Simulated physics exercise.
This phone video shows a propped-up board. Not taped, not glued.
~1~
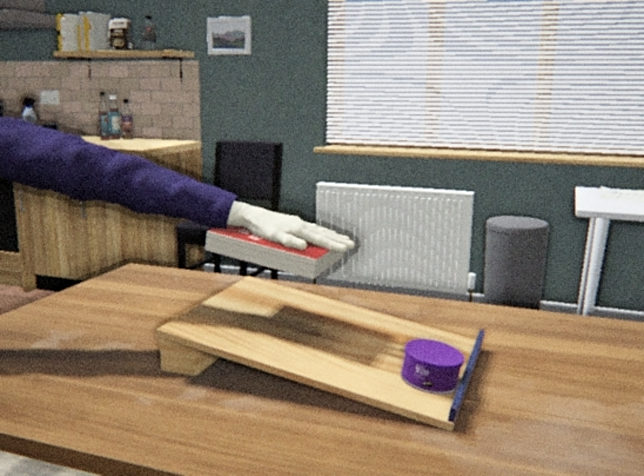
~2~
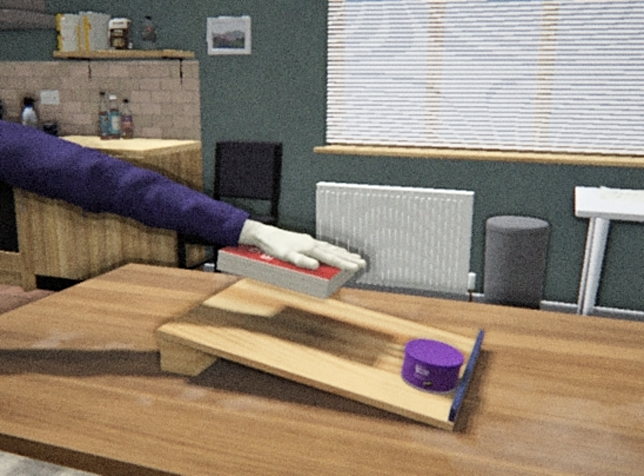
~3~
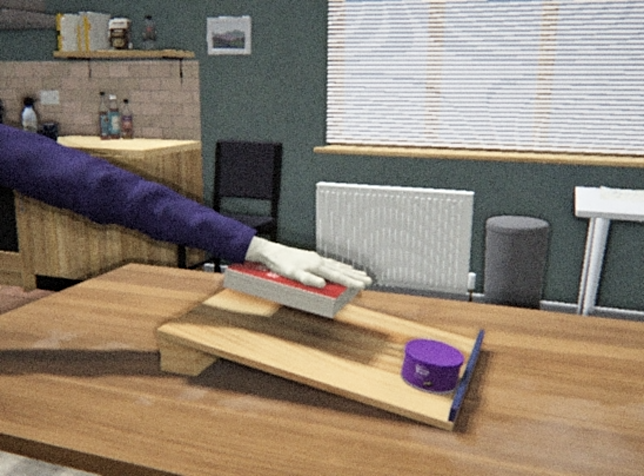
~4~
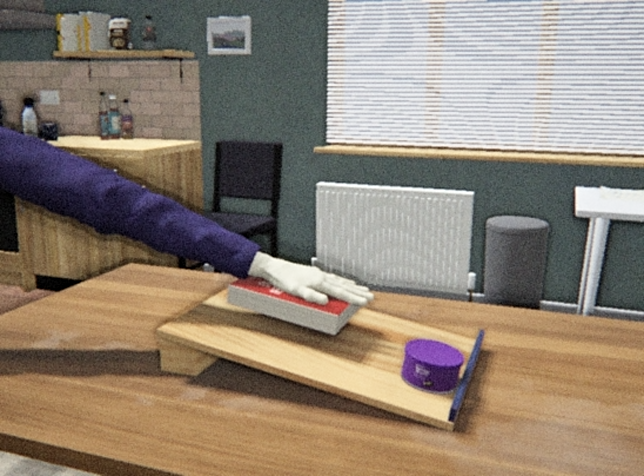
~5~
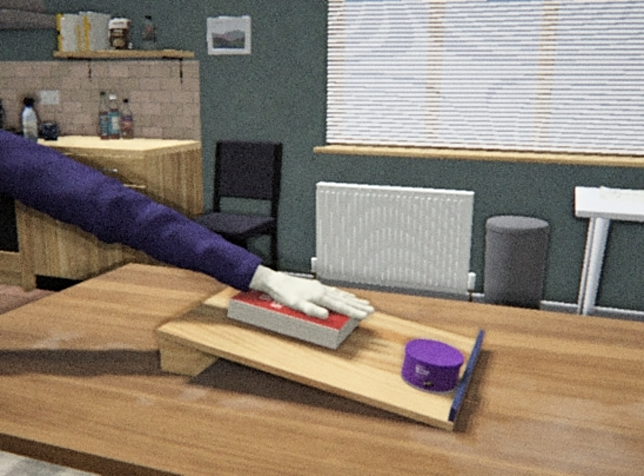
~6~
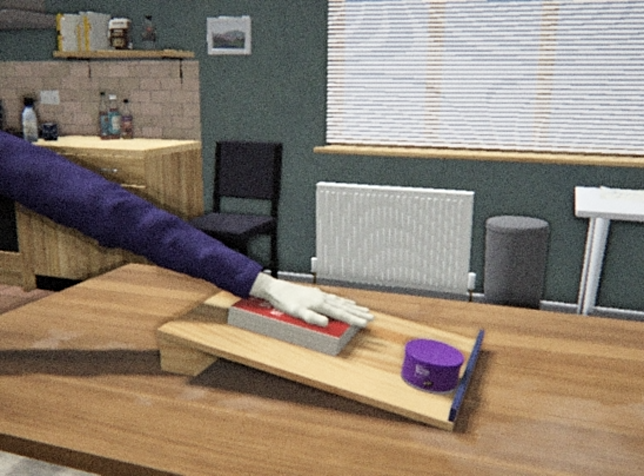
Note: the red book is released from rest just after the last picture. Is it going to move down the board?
No, after that it is stationary, plain and simple.
Then, 0.20 s later than the last frame, all is still.
Then, 0.40 s later than the last frame, red book resting near (299, 317).
When it is over, both as before. End places, in pixels of the last picture, red book near (299, 317). The red book keeps its place.
